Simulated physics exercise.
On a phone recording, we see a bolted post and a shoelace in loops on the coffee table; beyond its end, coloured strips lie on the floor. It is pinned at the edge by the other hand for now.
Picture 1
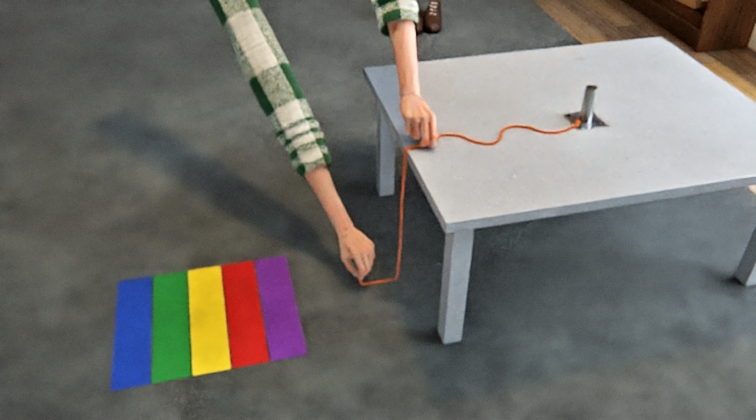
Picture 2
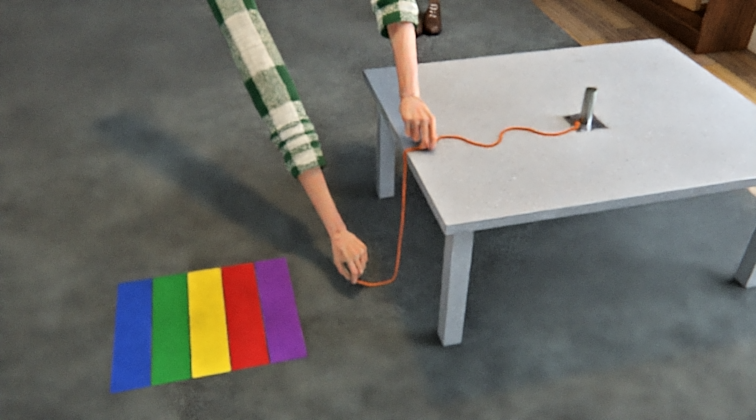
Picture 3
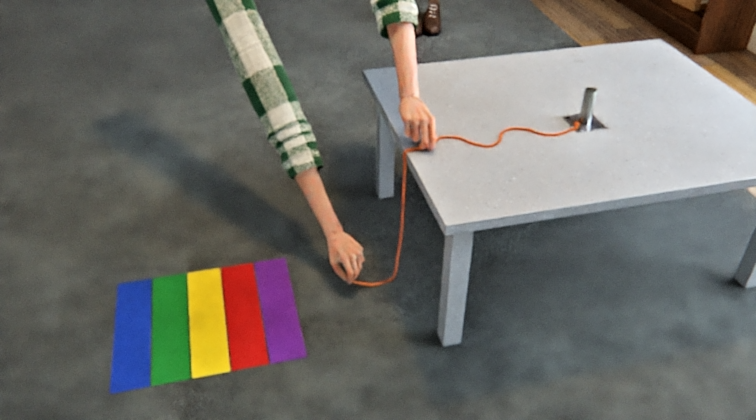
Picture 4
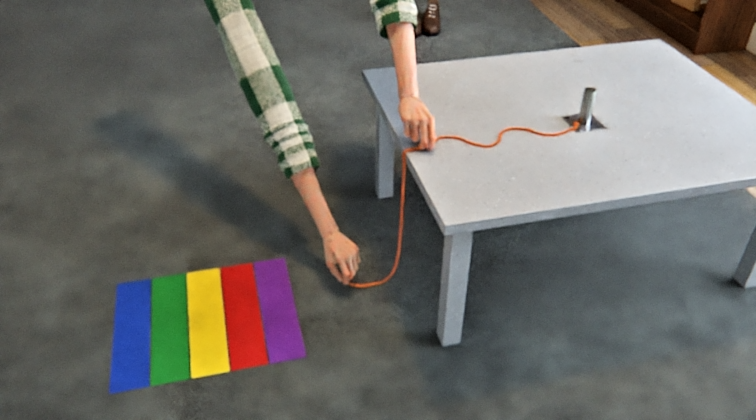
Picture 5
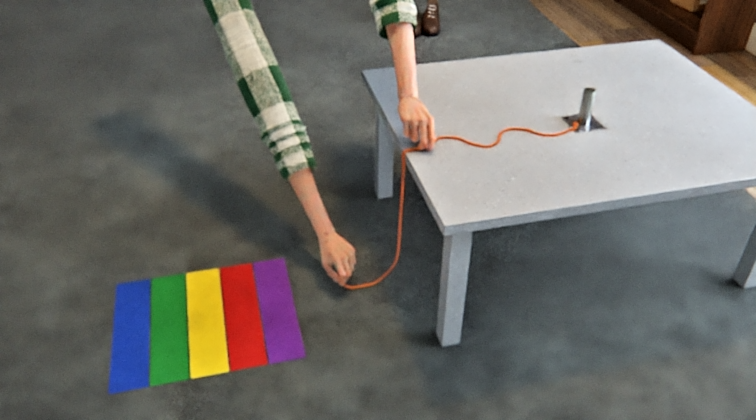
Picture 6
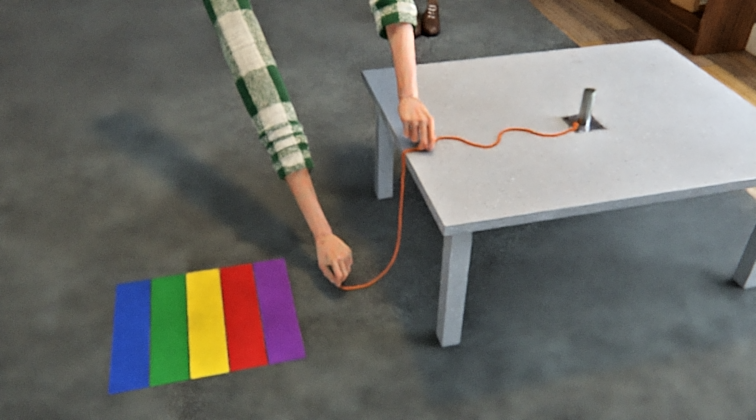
On a grey floor beside a low pale table, one hand pins an orange cord at the table's edge while the other holds its hanging end near blue, green, yellow, red and purple strips. The lower hand shifts slightly left toward the strips, and the cord's sharp bend near the floor loosens into a smooth curve.
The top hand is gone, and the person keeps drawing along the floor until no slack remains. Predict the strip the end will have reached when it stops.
I would say the yellow strip.
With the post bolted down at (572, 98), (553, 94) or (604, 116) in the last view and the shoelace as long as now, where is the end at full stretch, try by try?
You'd get roughly (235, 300), (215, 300) and (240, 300), one for each try.
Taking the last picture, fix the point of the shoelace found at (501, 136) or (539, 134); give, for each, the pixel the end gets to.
In order of the tries, it's near (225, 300) and near (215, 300).
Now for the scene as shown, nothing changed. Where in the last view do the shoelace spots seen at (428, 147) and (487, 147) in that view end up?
First one: (391, 165); second one: (456, 143).
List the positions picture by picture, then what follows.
The first frame shows end (359, 276); purple (286, 338); red (248, 344); yellow (210, 351); green (171, 358); blue (132, 365).
The second frame shows end (351, 279); shoelace through (562, 133) (501, 135) (453, 137) (405, 165) (402, 222) (396, 269).
The third frame shows end (347, 280).
The fourth frame shows end (343, 280); shoelace through (561, 134) (500, 135) (452, 137) (404, 166) (401, 223) (393, 271).
The fifth frame shows end (339, 281).
The sixth frame shows end (336, 282); shoelace through (560, 134) (500, 136) (452, 138) (404, 166) (400, 223) (385, 272).
A little later, end near (256, 295); over red.
Next, end near (223, 301); over red.
When it is tight, end near (204, 304); over yellow. Over yellow.
